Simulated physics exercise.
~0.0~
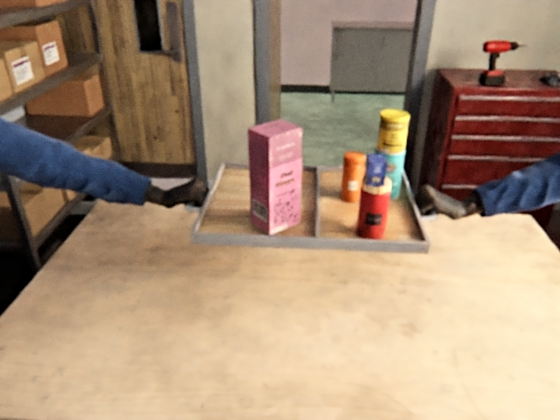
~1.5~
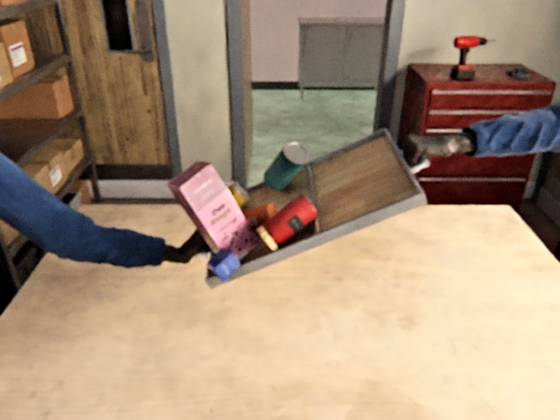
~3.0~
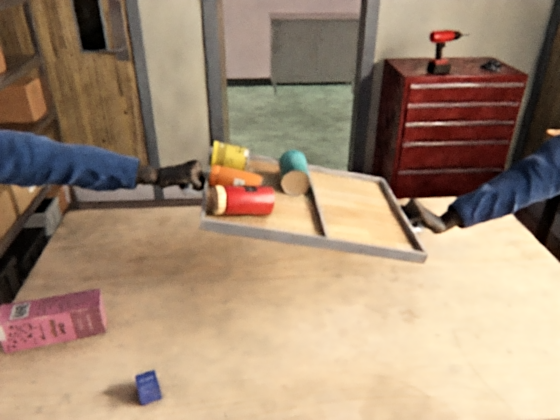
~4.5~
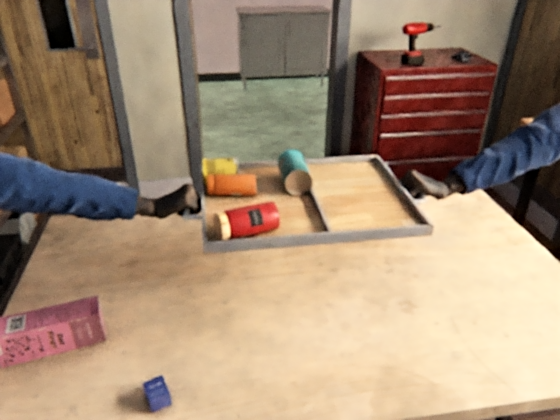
A tall pink carton stands in the left half of a shallow, divided tray held by two blue-sleeved, gloved hands above a pale wooden workbench. To its right are an orange shaker, stacked yellow and turquoise tins, a blue carton and a red jar, with shelves, a doorway and a red tool chest behind. The left edge dips steeply, and everything slides left and topples. The pink and blue cartons drop onto the bench as the tray swings back, its right edge slightly low. It ends nearly level, with the shaker, jar and both tins lying on it.
